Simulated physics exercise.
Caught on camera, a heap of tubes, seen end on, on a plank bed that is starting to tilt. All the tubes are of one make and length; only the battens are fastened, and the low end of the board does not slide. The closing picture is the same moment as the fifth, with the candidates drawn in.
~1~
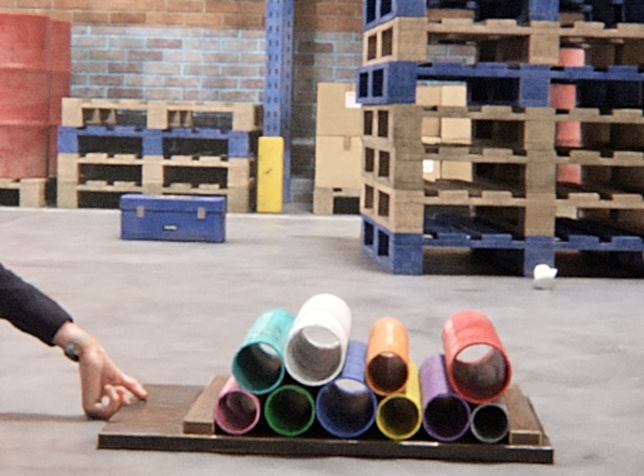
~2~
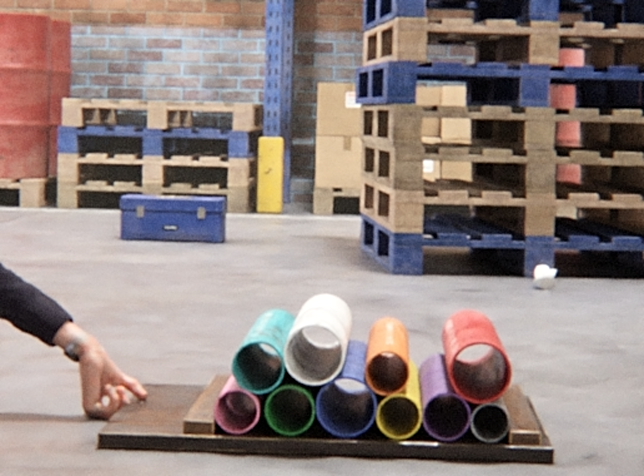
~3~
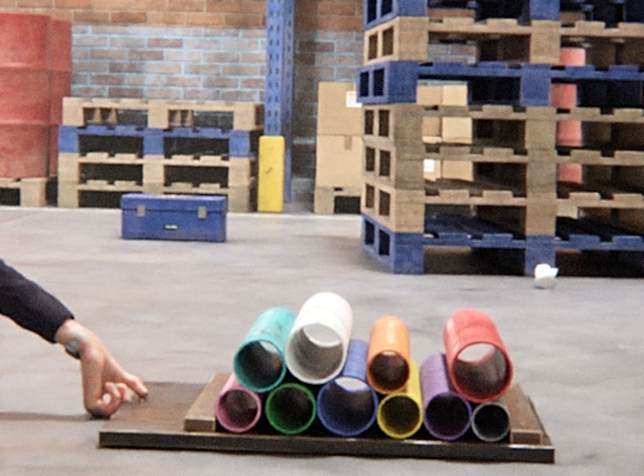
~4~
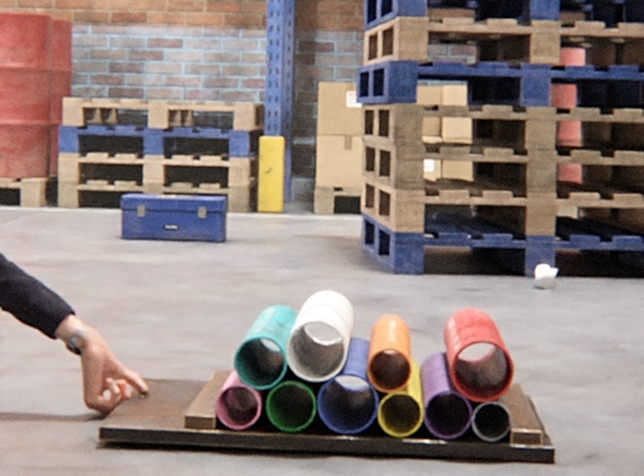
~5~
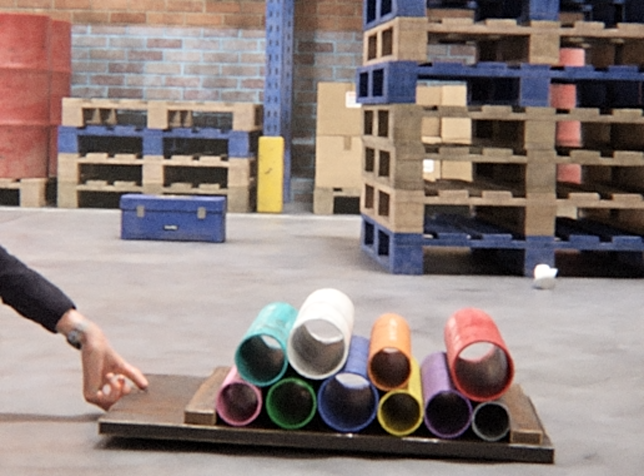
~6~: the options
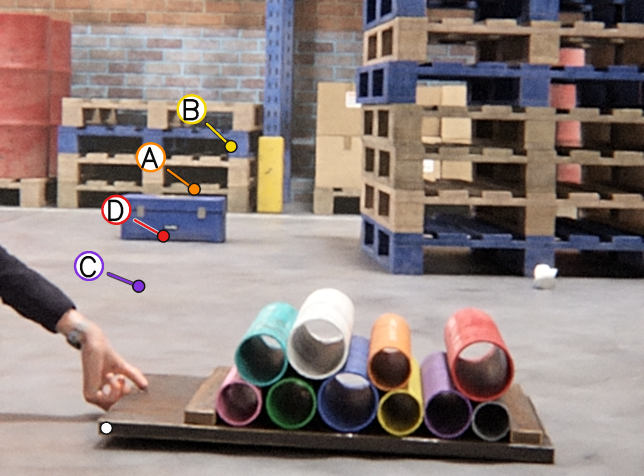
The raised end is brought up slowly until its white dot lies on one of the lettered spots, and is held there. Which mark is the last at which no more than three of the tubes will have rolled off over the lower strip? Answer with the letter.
Mark D is as high as it can go.
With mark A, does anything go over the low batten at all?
Yes, at A.
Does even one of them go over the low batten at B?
Yes, at B.
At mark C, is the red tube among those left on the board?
No, with C.
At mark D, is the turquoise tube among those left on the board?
Yes.
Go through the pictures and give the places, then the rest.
Board (330, 413); pink tube (237, 411); green tube (290, 411), in the first frame.
Green tube (290, 410); blue tube (346, 406), in the second frame.
Board (331, 412); pink tube (238, 409); turquoise tube (260, 365); grey tube (491, 422), in the third frame.
Board (331, 409); pink tube (238, 406); green tube (291, 406), in the fourth frame.
Board (331, 407); pink tube (238, 403); green tube (291, 403), in the fifth frame.
On the copy, A at (194, 190); B at (231, 147); C at (139, 286); D at (163, 236); the white dot at (106, 428).
On D. First, board at 19°.
Then, board at 28°.
Finally, board at 28°, three over the low batten (orange, red, white).
By contrast, A four over the low batten (orange, turquoise, red, white); B ten over the low batten; C two over the low batten (orange, red).
